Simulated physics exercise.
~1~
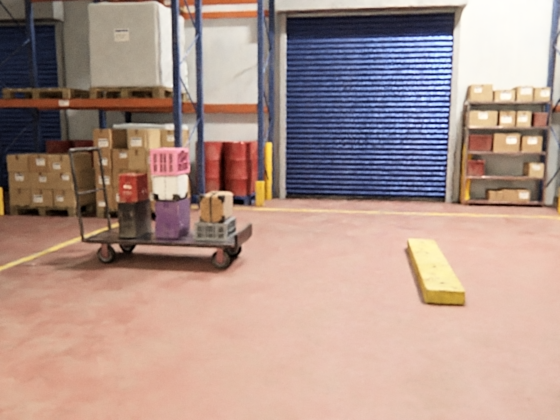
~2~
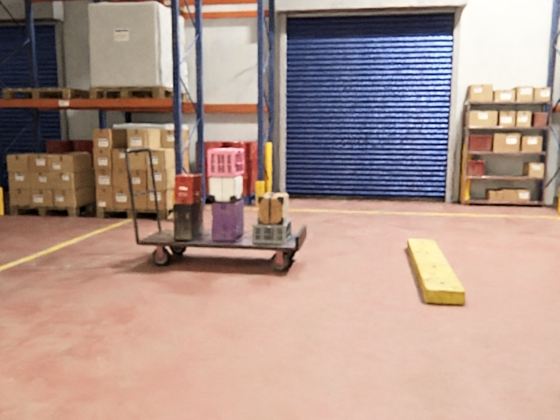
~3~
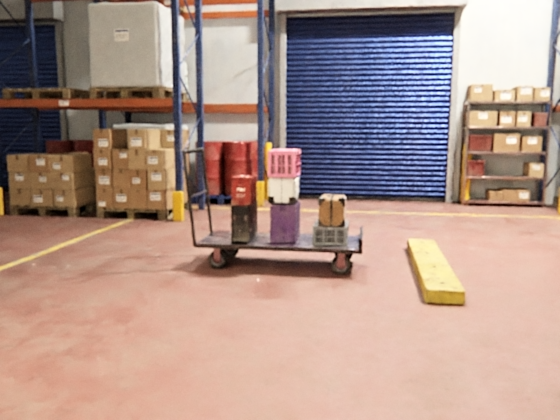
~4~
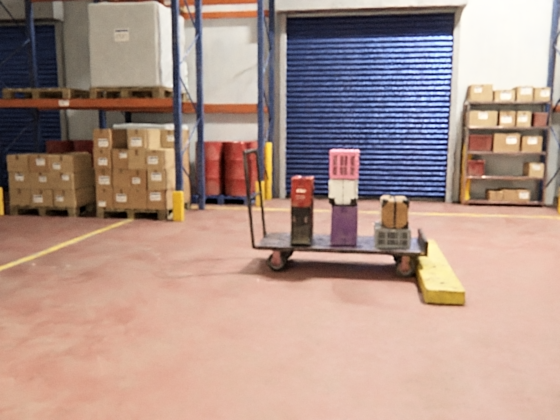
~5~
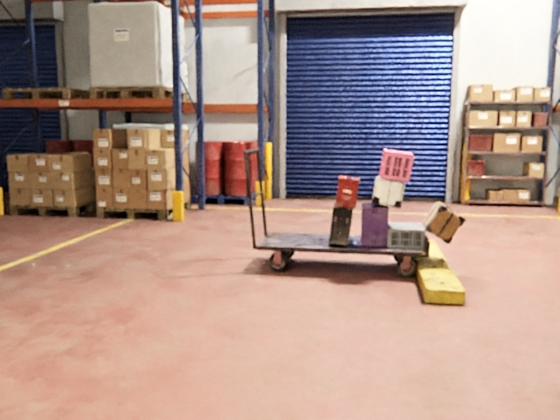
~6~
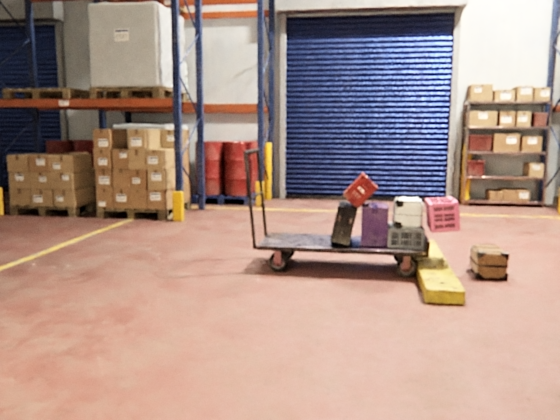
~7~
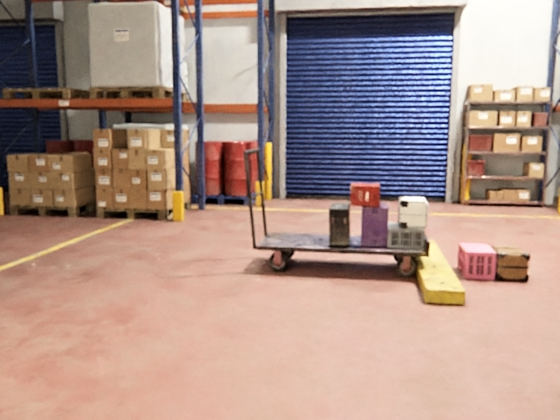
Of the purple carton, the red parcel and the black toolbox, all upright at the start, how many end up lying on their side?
Just one of them does. The red parcel tips over and ends on its side, still aboard the trolley, while the purple carton and black toolbox finish upright.
